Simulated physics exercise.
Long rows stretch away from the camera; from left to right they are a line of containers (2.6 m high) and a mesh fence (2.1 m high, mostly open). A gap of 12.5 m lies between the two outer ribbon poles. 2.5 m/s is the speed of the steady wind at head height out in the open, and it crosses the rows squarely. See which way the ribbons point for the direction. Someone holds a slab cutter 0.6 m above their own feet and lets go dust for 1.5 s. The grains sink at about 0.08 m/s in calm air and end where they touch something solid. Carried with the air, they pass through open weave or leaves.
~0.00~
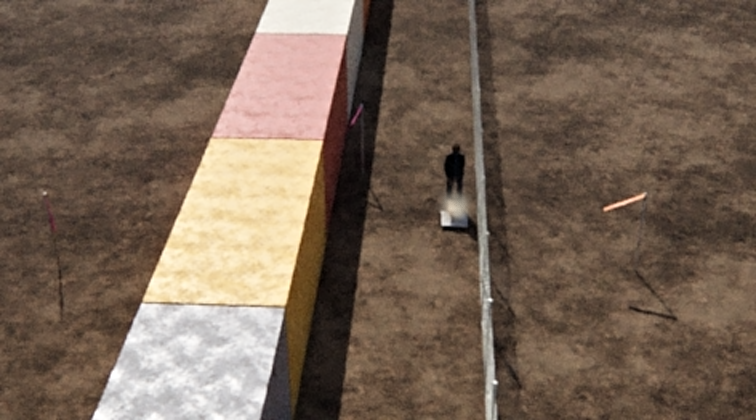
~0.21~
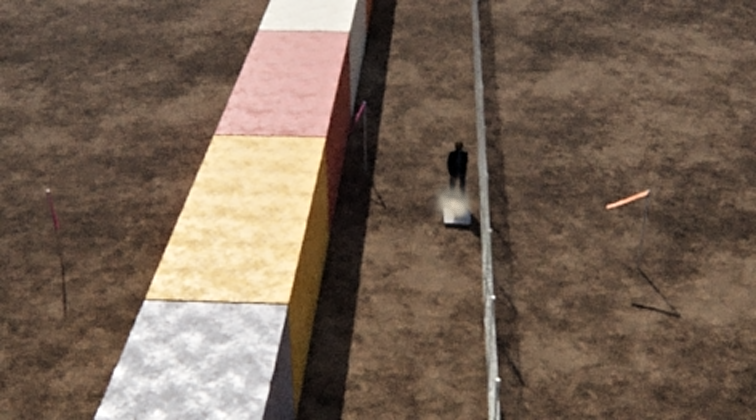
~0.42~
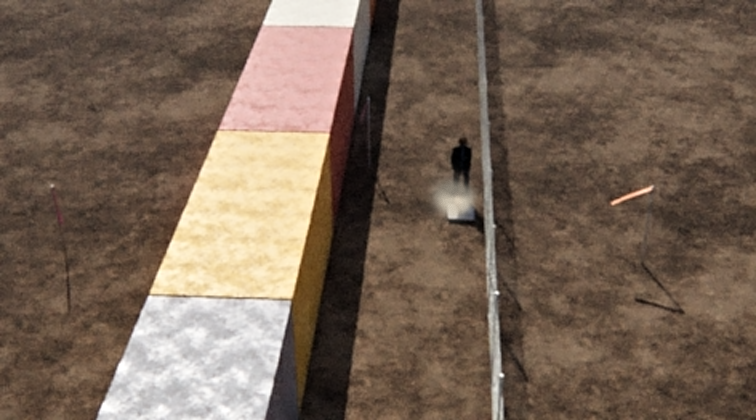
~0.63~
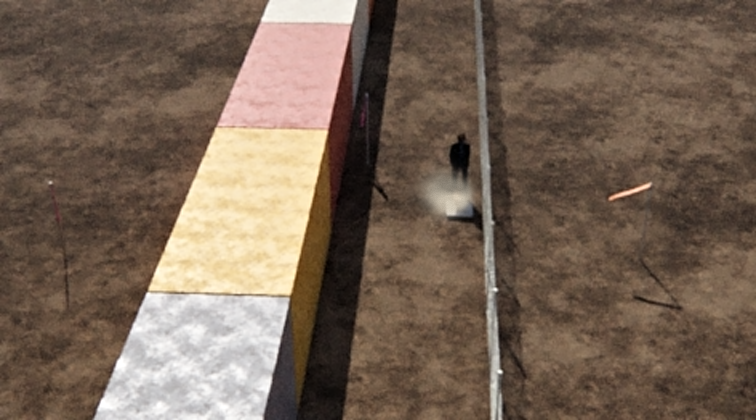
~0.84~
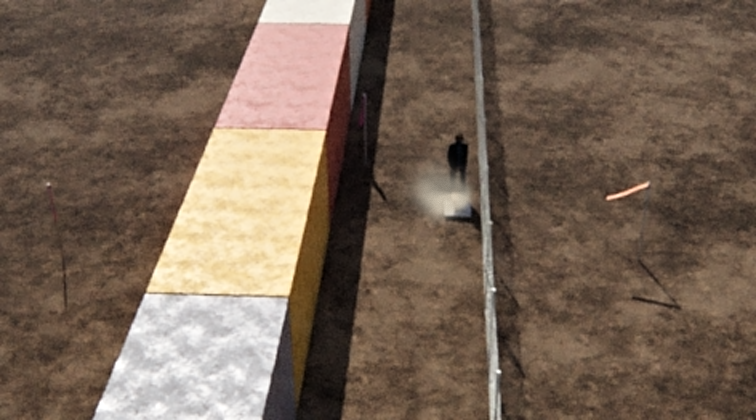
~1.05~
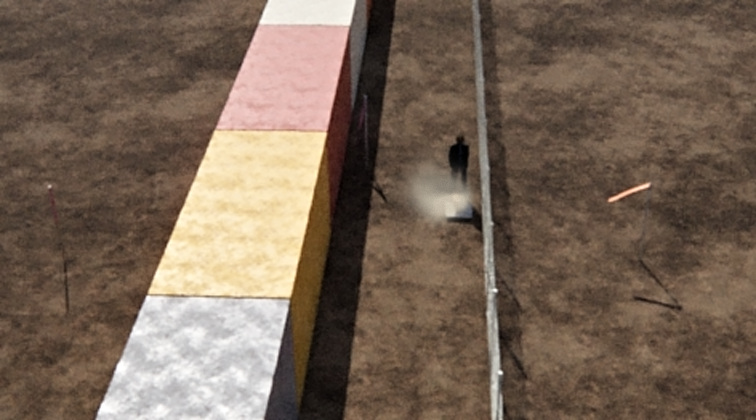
On bare brown ground between coloured containers and a mesh fence, a dark-clad figure stands as pale dust spreads slowly left.
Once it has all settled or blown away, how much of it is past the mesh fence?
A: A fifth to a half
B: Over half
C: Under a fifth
C.
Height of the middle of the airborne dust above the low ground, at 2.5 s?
Middle height: Approx. 0.8 m.
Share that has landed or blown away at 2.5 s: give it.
2 per cent.
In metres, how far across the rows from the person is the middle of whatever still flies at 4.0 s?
Estimate: Some 2.0 m.
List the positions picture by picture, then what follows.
In the first picture, the left ribbon ends at (55, 231), hanging almost straight, the dust in the air spans x = 445 to 460 around y = 205 and it comes from (455, 215).
In the second picture, the right ribbon ends at (607, 207), leaning 65 degrees to the left and the dust in the air spans x = 445 to 460 around y = 200.
In the third picture, the dust in the air spans x = 440 to 465 around y = 200 and the top of the mesh fence crosses (489, 140).
In the fourth picture, the left ribbon ends at (59, 220), hanging almost straight and the dust in the air spans x = 430 to 465 around y = 195.
In the fifth picture, the right ribbon ends at (607, 198), leaning 65 degrees to the left and the dust in the air spans x = 420 to 460 around y = 195.
In the sixth picture, the inner ribbon ends at (359, 129), hanging almost straight, the dust in the air spans x = 415 to 460 around y = 195 and the top of the line of containers crosses (276, 114).
After 2.5 s, 98 % is in the air or yet to come; 0 % is beyond the mesh fence; the middle of what still flies is 0.8 m above the low ground, near (412, 189).
After 4.0 s, 90 % is in the air or yet to come; 0 % is beyond the mesh fence; the middle of what still flies is 1.2 m above the low ground, near (375, 170).
After 8.0 s, 75 % is in the air or yet to come; 0 % is beyond the mesh fence; the middle of what still flies is 3.7 m above the low ground, near (123, 65).
After 20.0 s, 36 % is in the air or yet to come; 0 % is beyond the mesh fence.
After 45.0 s, 5 % is in the air or yet to come; 0 % is beyond the mesh fence.
